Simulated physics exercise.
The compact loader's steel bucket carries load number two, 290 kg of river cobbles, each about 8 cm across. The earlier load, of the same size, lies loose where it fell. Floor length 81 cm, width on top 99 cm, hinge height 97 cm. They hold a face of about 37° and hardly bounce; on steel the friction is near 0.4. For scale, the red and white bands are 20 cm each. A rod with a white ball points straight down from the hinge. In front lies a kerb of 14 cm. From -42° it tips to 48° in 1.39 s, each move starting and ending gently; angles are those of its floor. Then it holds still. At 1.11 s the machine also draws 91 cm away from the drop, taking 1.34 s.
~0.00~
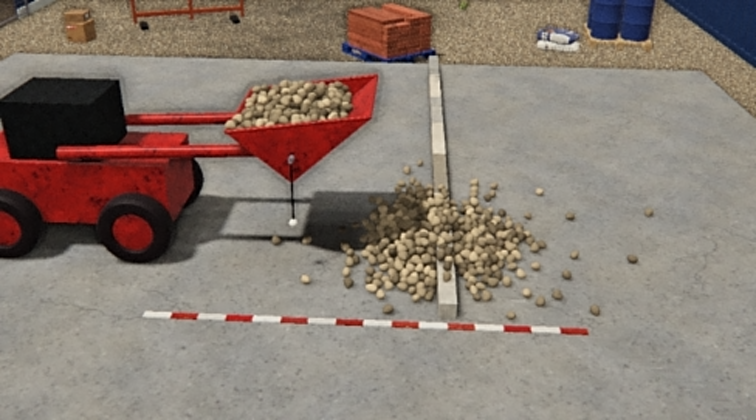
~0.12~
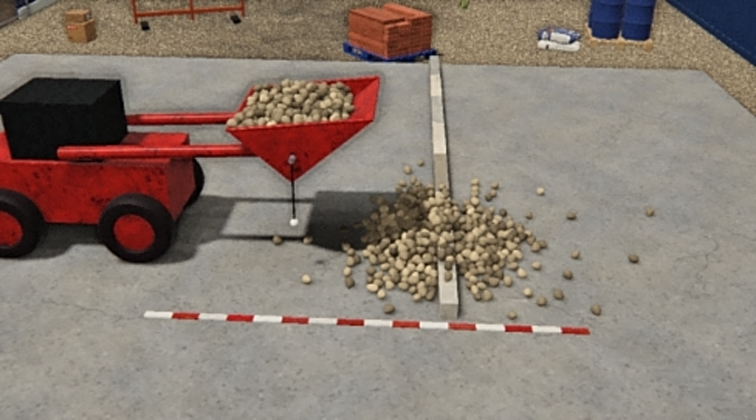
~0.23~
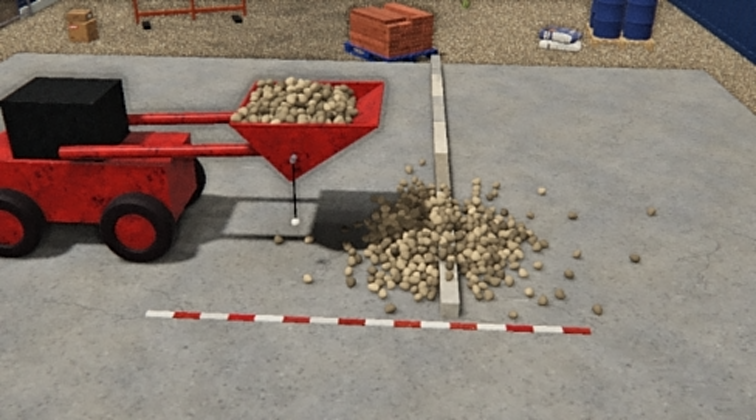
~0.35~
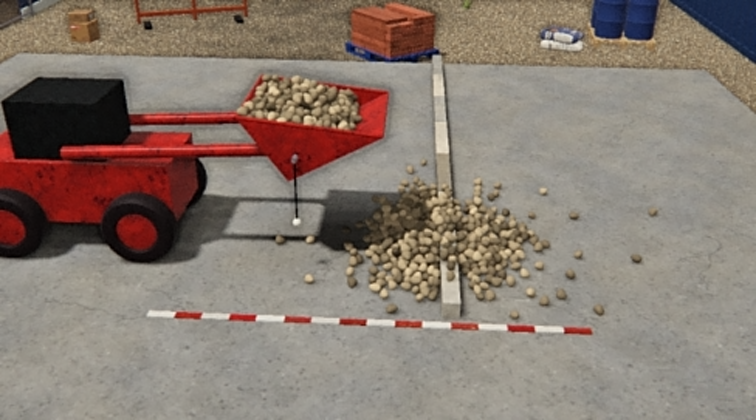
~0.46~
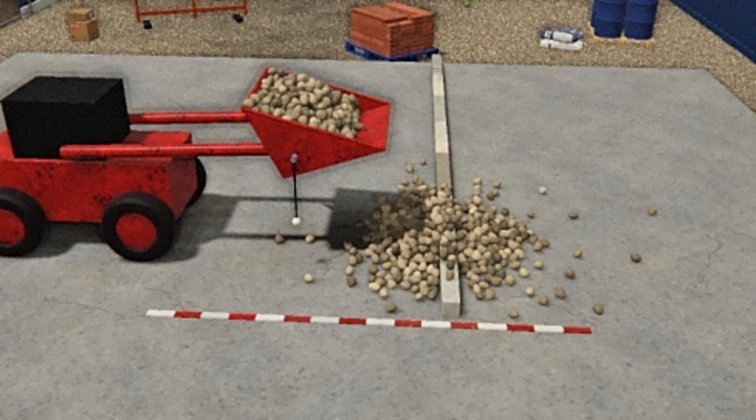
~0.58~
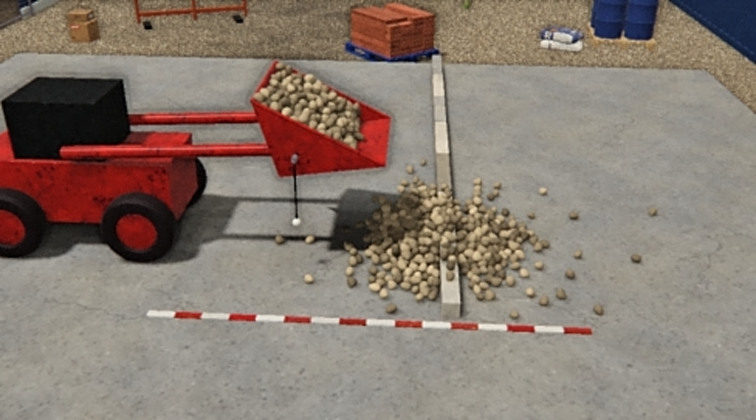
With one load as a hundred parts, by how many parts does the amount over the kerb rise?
Roughly 0 per cent of a load more.
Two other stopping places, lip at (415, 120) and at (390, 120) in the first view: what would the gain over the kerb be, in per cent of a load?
Near 10 per cent from the first place, 0 from the second.
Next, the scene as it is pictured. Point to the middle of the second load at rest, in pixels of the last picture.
Around (365, 229).
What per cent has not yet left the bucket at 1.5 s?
Roughly 10 per cent is still inside.
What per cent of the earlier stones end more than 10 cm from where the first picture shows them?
About 0 per cent.
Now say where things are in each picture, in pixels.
Lip at (371, 117), floor tilted -42°, highest stones at (311, 88). The earlier load is highest near (438, 219), 24 cm above ground level, 69 % on this side of the kerb, 32 % over the kerb, in the first picture.
Lip at (373, 120), floor tilted -40°, highest stones at (308, 89); the stones move at 0.1 m/s on average, in the second picture.
Lip at (378, 126), floor tilted -35°, highest stones at (292, 89); the stones move at 0.2 m/s on average, in the third picture.
Lip at (383, 137), floor tilted -28°, highest stones at (277, 86); the stones move at 0.3 m/s on average, in the fourth picture.
Lip at (385, 150), floor tilted -19°, highest stones at (275, 83); the stones move at 0.3 m/s on average, in the fifth picture.
Lip at (385, 166), floor tilted -8°, highest stones at (282, 78); the stones move at 0.4 m/s on average, in the sixth picture.
After 1.0 s the floor is at 34°; in per cent of one load, 97 in the bucket, 72 on this side of the kerb, 32 over the kerb; the foremost stones are at (589, 248).
After 1.5 s the floor is at 48°; in per cent of one load, 9 in the bucket, 160 on this side of the kerb, 32 over the kerb; the foremost stones are at (589, 248).
After 2.9 s the floor is at 48°; in per cent of one load, 0 in the bucket, 168 on this side of the kerb, 32 over the kerb; the foremost stones are at (589, 248).
After 5.4 s the floor is at 48°; in per cent of one load, 0 in the bucket, 168 on this side of the kerb, 32 over the kerb; the foremost stones are at (589, 248). Net gain over the kerb, 0.
